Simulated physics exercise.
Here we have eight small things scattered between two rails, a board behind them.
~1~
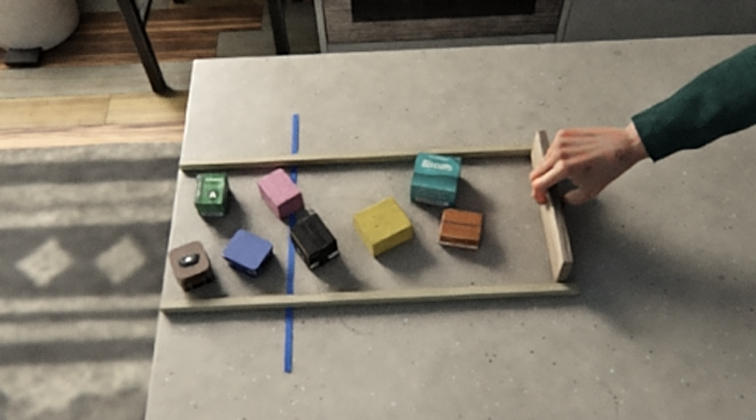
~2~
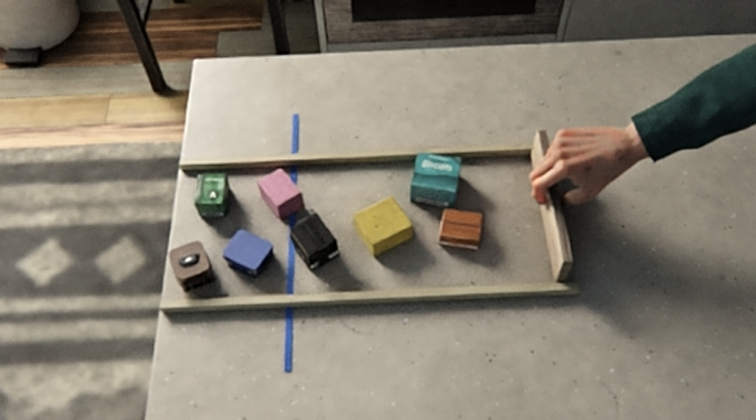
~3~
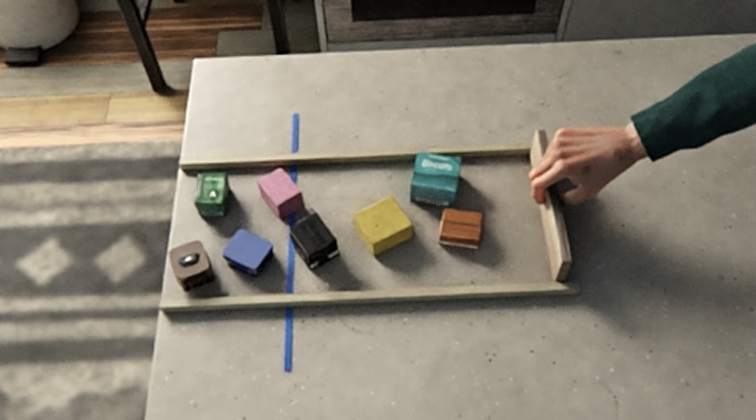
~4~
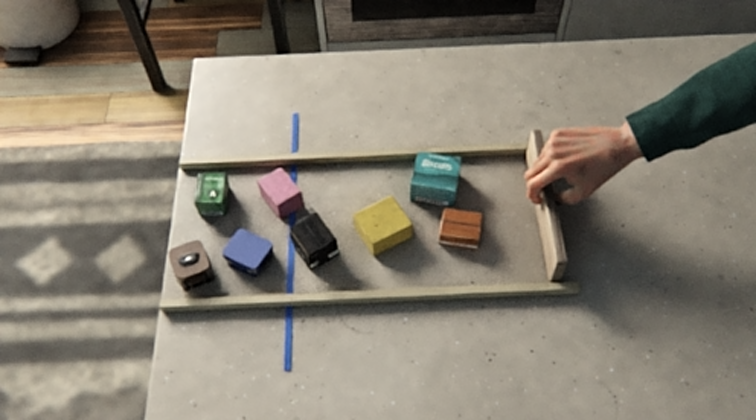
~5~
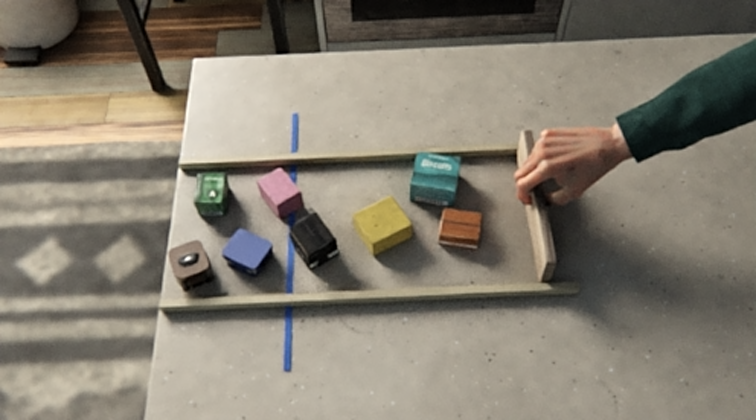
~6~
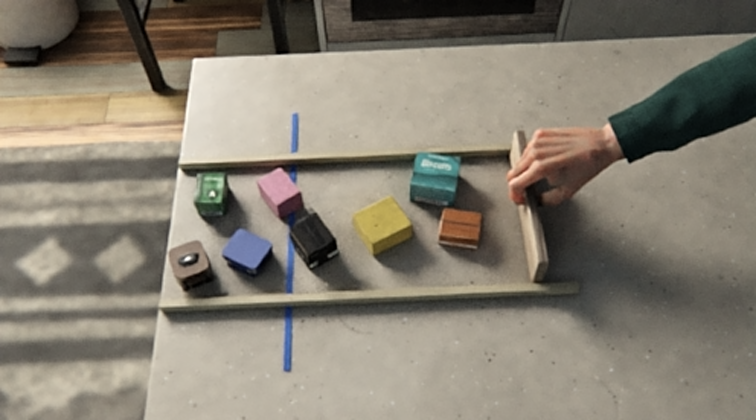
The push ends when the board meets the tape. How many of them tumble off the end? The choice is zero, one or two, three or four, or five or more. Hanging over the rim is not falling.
The number that fall off is one or two.
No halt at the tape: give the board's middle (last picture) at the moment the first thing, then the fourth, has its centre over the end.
About (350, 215), then (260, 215).
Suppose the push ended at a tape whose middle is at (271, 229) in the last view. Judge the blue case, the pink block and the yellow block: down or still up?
The blue case tumbles off, the pink block survives, the yellow block stays on.
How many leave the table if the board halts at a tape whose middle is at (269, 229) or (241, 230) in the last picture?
In that order 2 and 4.
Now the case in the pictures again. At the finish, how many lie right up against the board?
It touches 2.
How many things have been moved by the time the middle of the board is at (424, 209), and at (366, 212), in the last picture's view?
3 and 6.
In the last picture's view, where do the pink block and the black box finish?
Near (232, 191) and (185, 251).
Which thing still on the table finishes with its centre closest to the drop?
That is the black box.
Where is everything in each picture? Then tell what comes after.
In the first picture, brown case (192, 266); green box (212, 195); blue case (249, 255); board (550, 205); tape (292, 229).
In the second picture, green box (213, 196); board (550, 204).
In the third picture, blue case (249, 254); black box (314, 241).
In the fourth picture, brown case (192, 265); yellow block (383, 226).
In the fifth picture, green box (212, 195); orange box (460, 229).
In the sixth picture, brown case (191, 266); green box (212, 195); blue case (249, 254); board (528, 205); tape (291, 228).
A little later, none off yet; brown case at rest near (191, 266); green box at rest near (212, 195); blue case at rest near (249, 254).
Next, none off yet; brown case moving near (181, 269); green box at rest near (212, 195); blue case shifted about its own width near (224, 257).
When it is over, the number that fall off is one or two; down, blue case and brown case.
